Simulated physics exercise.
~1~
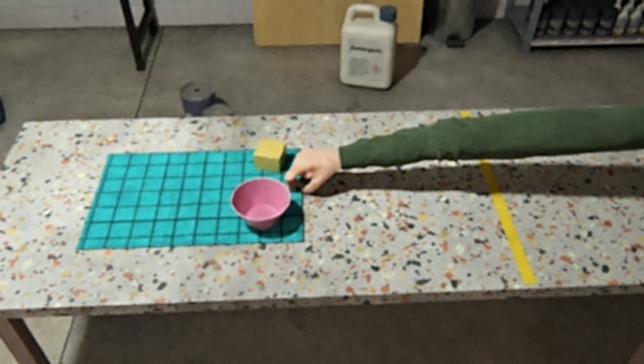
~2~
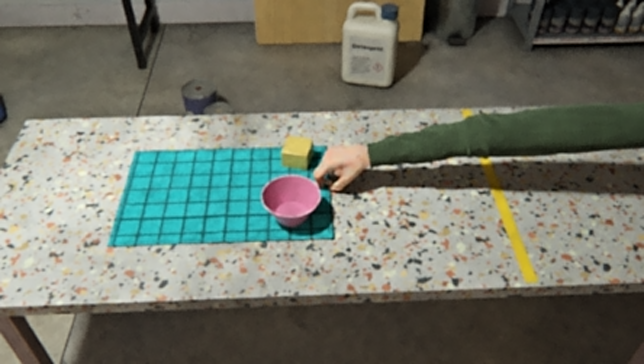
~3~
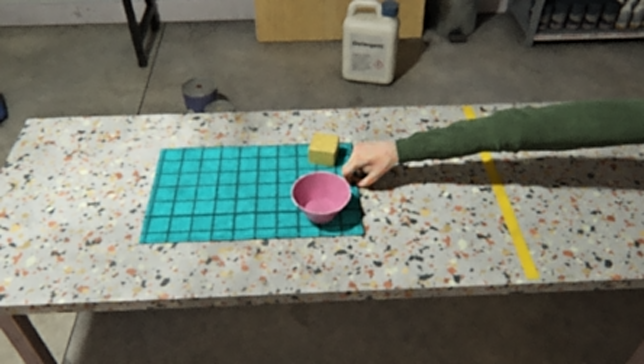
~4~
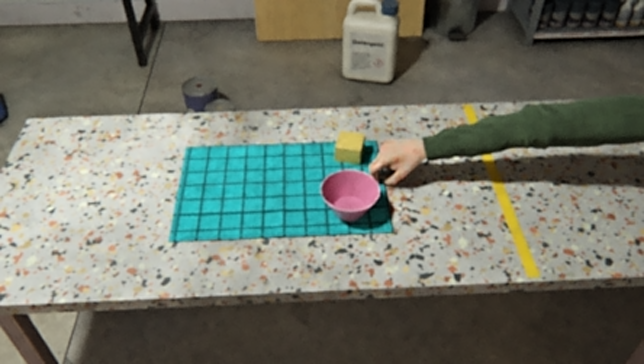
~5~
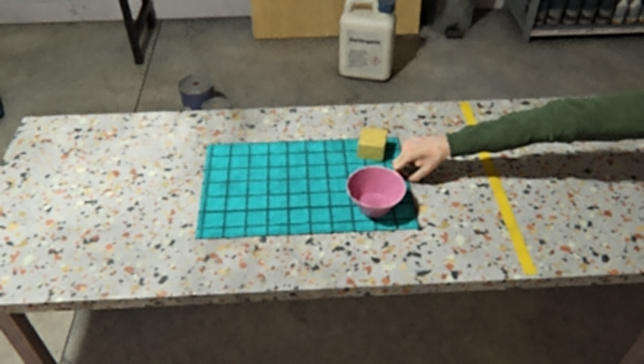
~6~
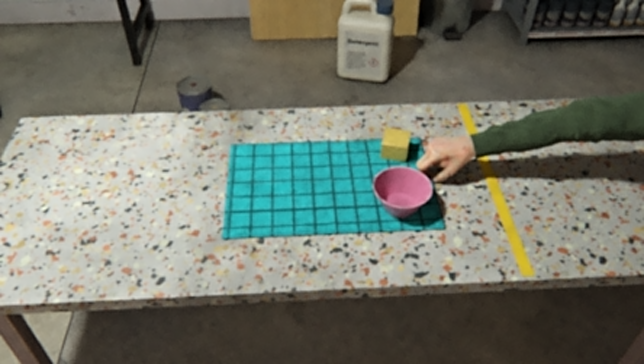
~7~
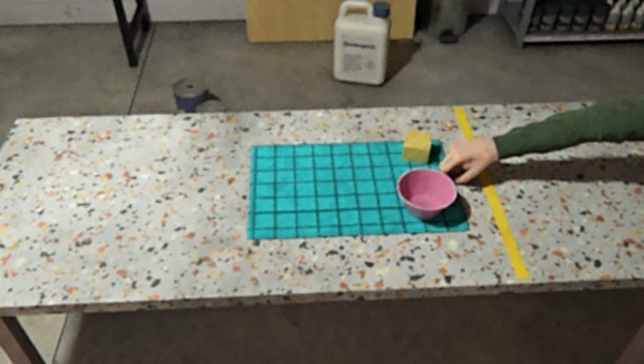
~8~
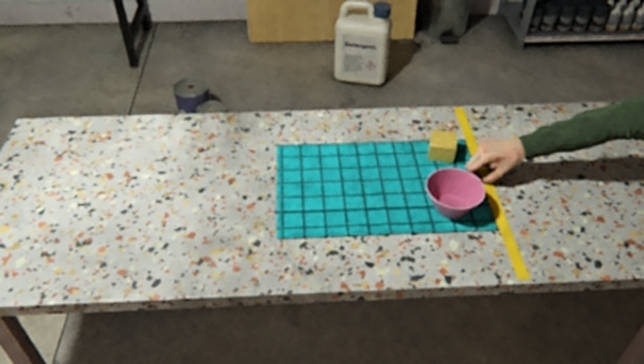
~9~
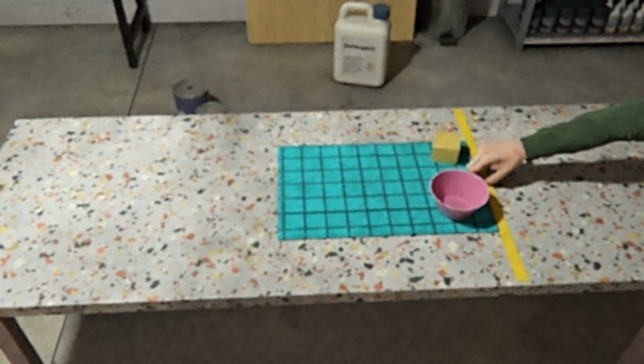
A hand in a green sleeve pulled a turquoise place mat steadily to the right across a speckled table, carrying a yellow block and a pink bowl, until its edge reached the yellow tape, where it stopped with both still on it.
